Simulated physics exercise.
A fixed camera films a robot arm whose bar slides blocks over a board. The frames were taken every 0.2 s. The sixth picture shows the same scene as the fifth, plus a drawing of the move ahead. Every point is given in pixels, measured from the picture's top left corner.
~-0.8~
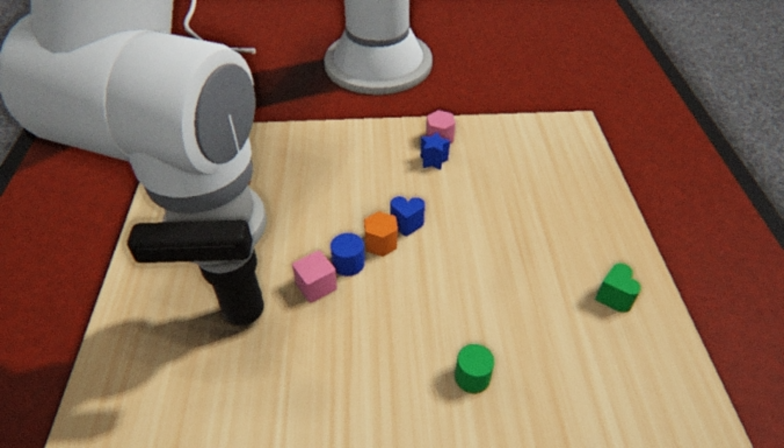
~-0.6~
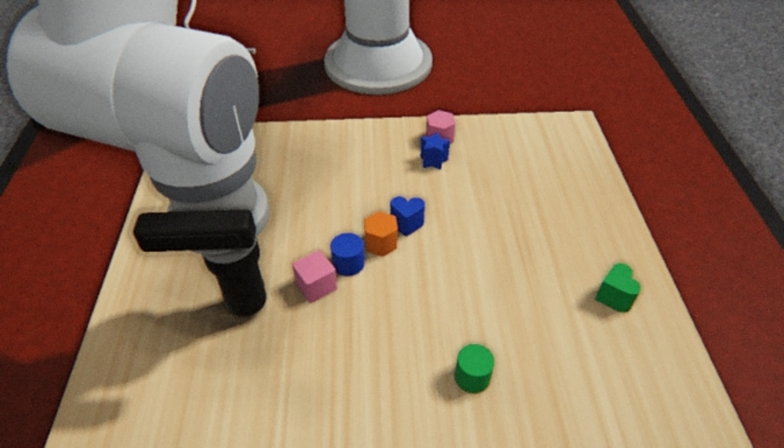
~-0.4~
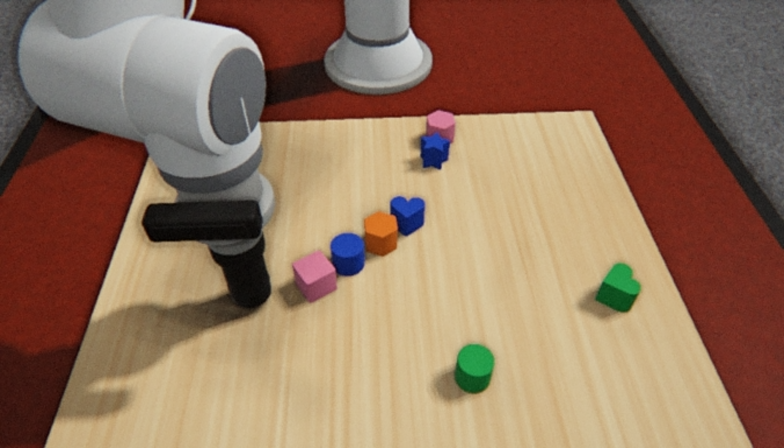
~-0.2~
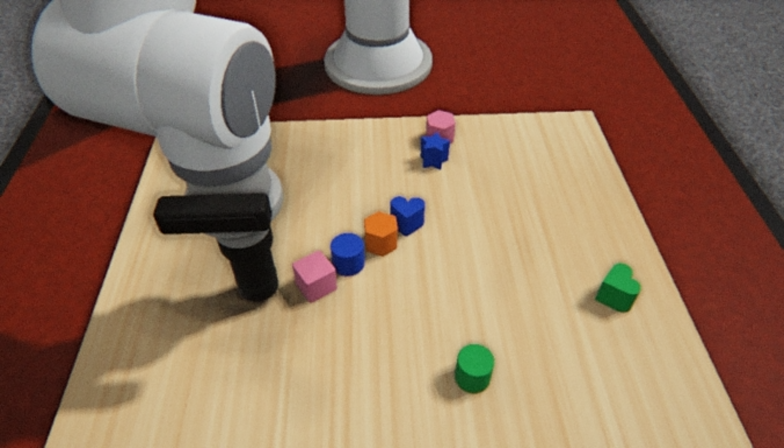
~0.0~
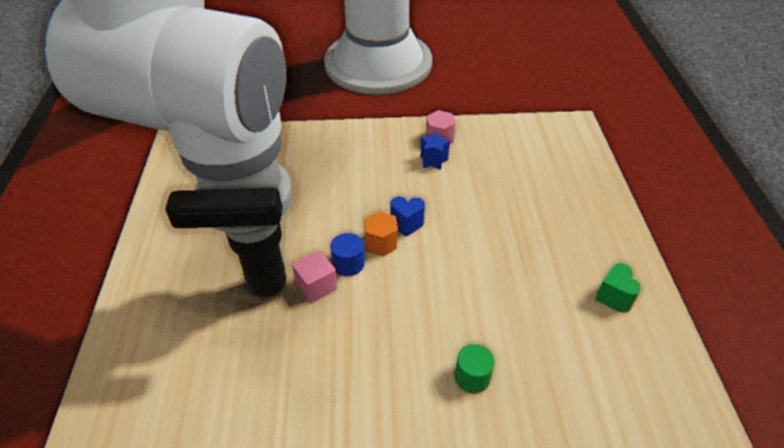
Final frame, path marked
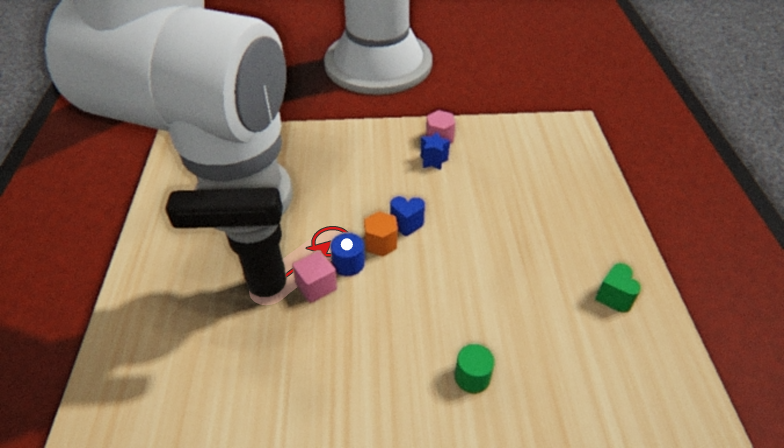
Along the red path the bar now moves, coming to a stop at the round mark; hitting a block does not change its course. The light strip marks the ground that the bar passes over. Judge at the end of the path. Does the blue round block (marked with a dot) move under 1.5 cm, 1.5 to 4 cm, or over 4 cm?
Overall it shifts less than 1.5 cm.
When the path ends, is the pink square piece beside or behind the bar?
Yes - that is the case.
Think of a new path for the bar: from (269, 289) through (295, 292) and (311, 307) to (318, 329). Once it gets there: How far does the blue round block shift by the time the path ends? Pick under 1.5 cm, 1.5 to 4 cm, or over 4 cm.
Less than 1.5 cm.
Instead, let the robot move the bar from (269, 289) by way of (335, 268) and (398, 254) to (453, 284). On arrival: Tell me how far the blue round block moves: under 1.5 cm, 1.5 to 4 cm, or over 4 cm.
Long, over 4 cm.
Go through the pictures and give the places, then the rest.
The first picture shows bar's lower end (244, 310); pink square piece (313, 266); blue round block (347, 244); orange six-sided block (381, 224).
The second picture shows bar (247, 301); blocks still.
The third picture shows bar (252, 293); blocks still.
The fourth picture shows bar (259, 287); blocks still.
The fifth picture shows bar (267, 282); pink square piece (313, 266); blue round block (347, 244); orange six-sided block (381, 224).
Drawn move, from (269, 289) directly to (332, 241); the dot is on the blue round block.
What follows on the original path. Halfway along, bar (301, 257); pink square piece (326, 261), turned 60° clockwise; blue round block (355, 243).
At the end, bar (331, 235); pink square piece (328, 260), turned 70° clockwise; blue round block (355, 243); orange six-sided block still.
